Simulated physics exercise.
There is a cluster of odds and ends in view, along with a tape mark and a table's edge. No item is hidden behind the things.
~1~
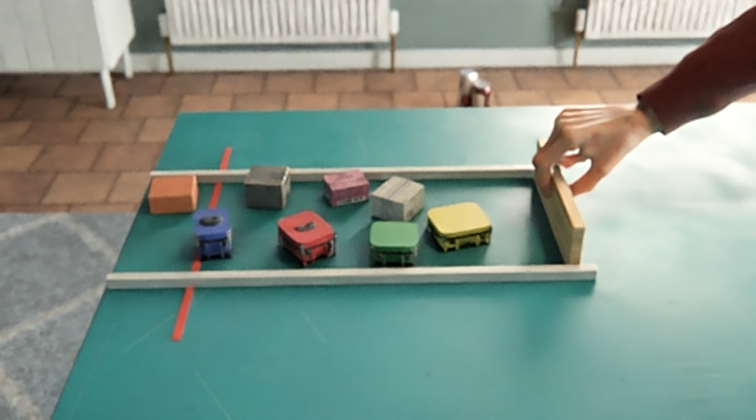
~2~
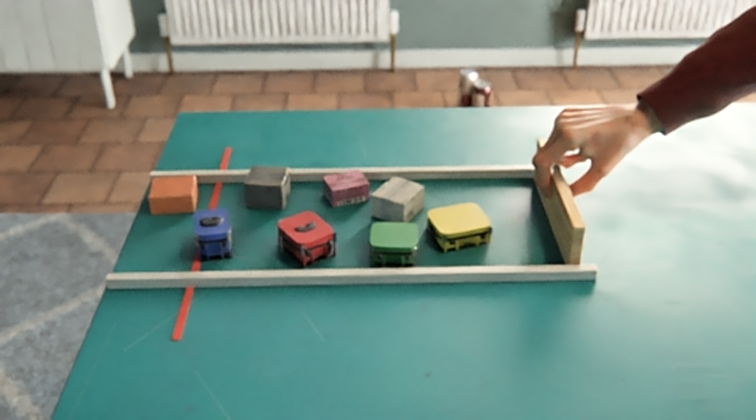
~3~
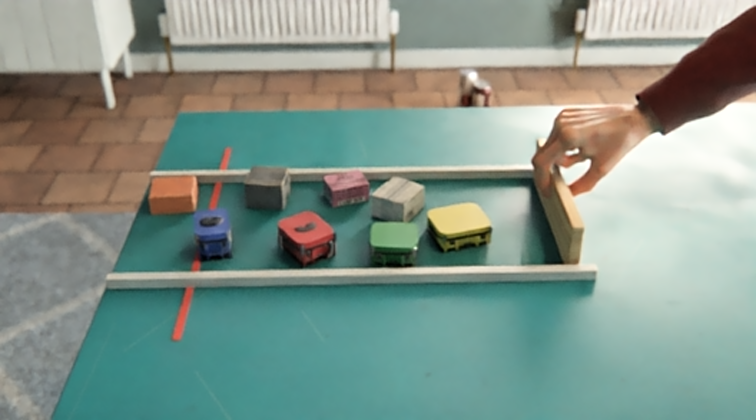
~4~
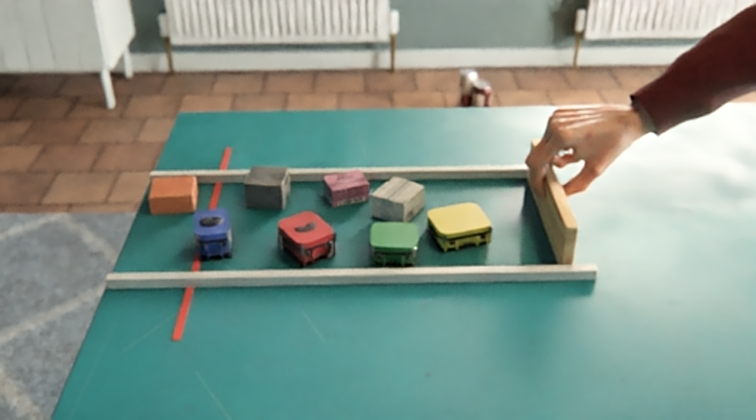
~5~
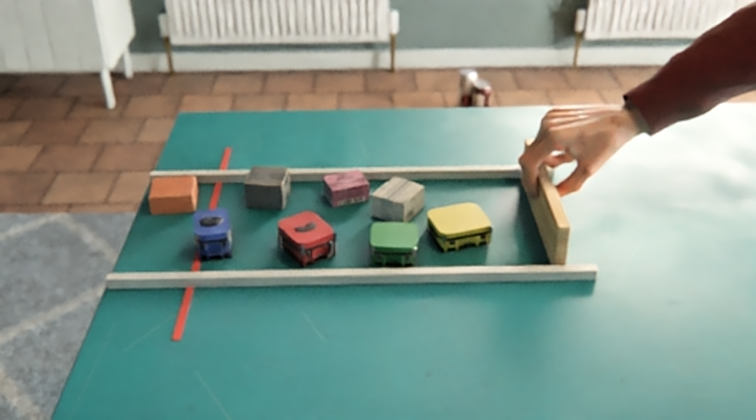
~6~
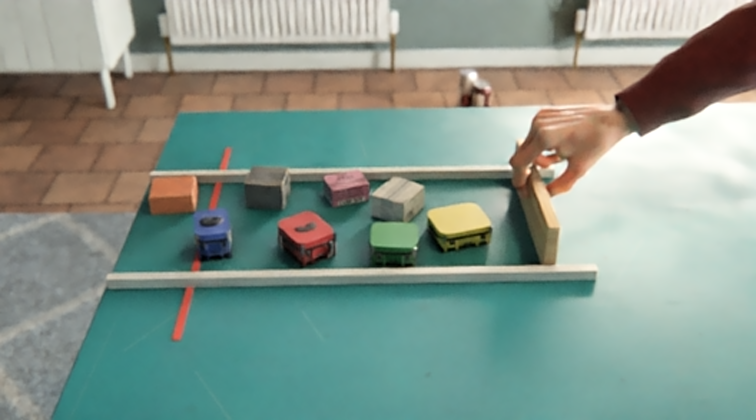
A hand slides a wooden board slightly left between two rails toward small cases and blocks.
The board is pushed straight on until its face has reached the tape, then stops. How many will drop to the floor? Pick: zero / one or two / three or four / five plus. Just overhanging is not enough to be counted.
That comes to one or two.
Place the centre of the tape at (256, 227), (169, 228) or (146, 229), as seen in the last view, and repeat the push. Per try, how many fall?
Per try: 0; 4; 8.
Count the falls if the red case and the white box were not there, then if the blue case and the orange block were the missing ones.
You'd get 1 in the first case and 0 in the second one.
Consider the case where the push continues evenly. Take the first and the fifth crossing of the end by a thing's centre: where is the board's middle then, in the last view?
At (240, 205) for the first, at (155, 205) for the fifth.
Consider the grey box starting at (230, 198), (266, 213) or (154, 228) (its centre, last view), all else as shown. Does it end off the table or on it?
Taking the spots in turn, it stays put, then stays put, then gets knocked off.
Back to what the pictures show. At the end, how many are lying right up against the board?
Looks like 4 of them, all told.
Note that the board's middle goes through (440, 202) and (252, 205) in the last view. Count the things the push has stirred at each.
At that stage 3; at the next, 8.
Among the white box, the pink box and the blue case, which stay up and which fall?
Result - white box retained, pink box retained, blue case fallen.
Early on, none off yet; orange block at rest near (174, 195); blue case at rest near (213, 234); grey box at rest near (268, 188).
Finally, the number that fall off is one or two; lost, blue case and orange block.
